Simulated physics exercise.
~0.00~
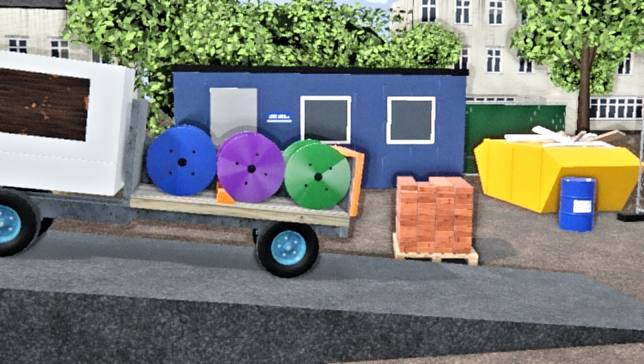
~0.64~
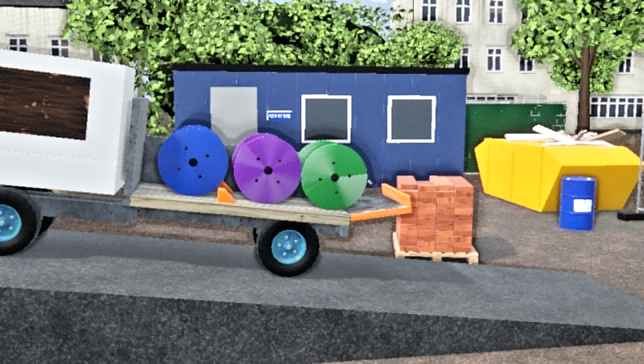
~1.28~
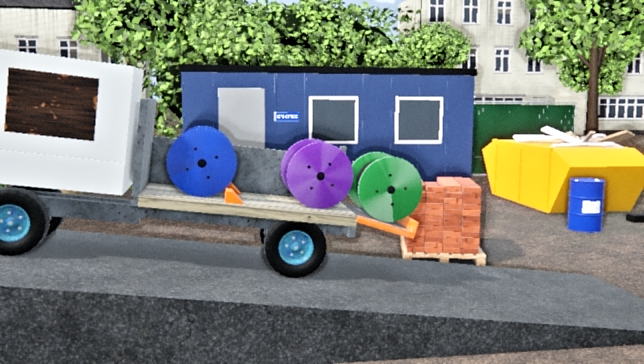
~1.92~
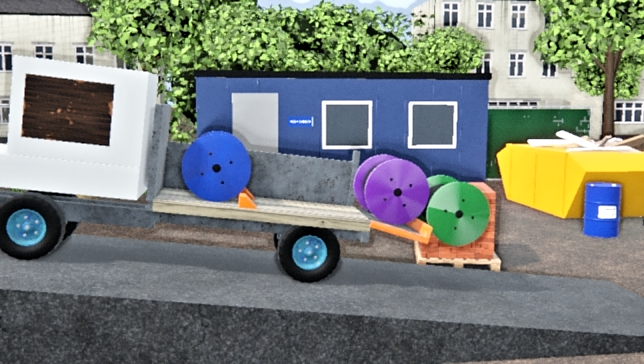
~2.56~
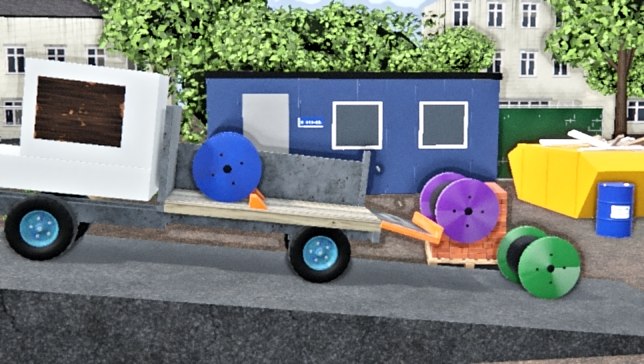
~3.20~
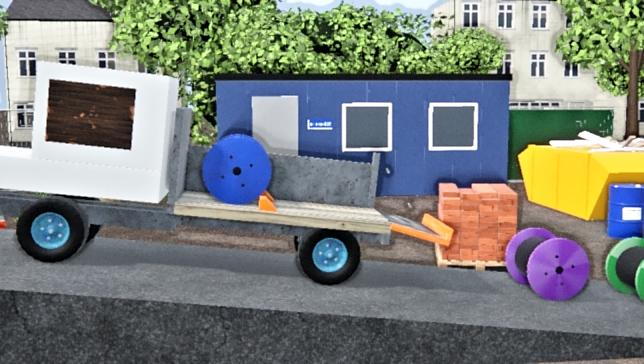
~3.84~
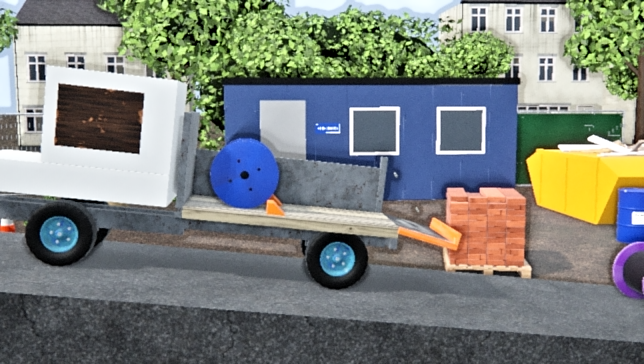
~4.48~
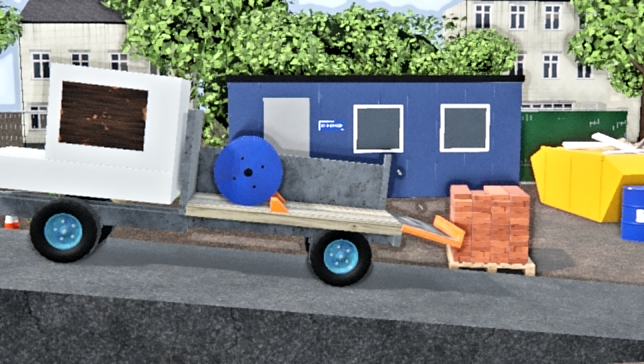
Three large reels, blue, purple and green from left to right, stand on the flat bed of a white truck on a sloping road, seen from the side. Behind are a blue cabin, a pallet of bricks, a yellow skip and leafy trees. The orange-edged tailgate swings down as the reels roll right. The blue one stops against an orange wedge, while the green and then the purple roll over the lowered gate and drop to the road. Both roll away out of view on the right, leaving blue resting on the bed.
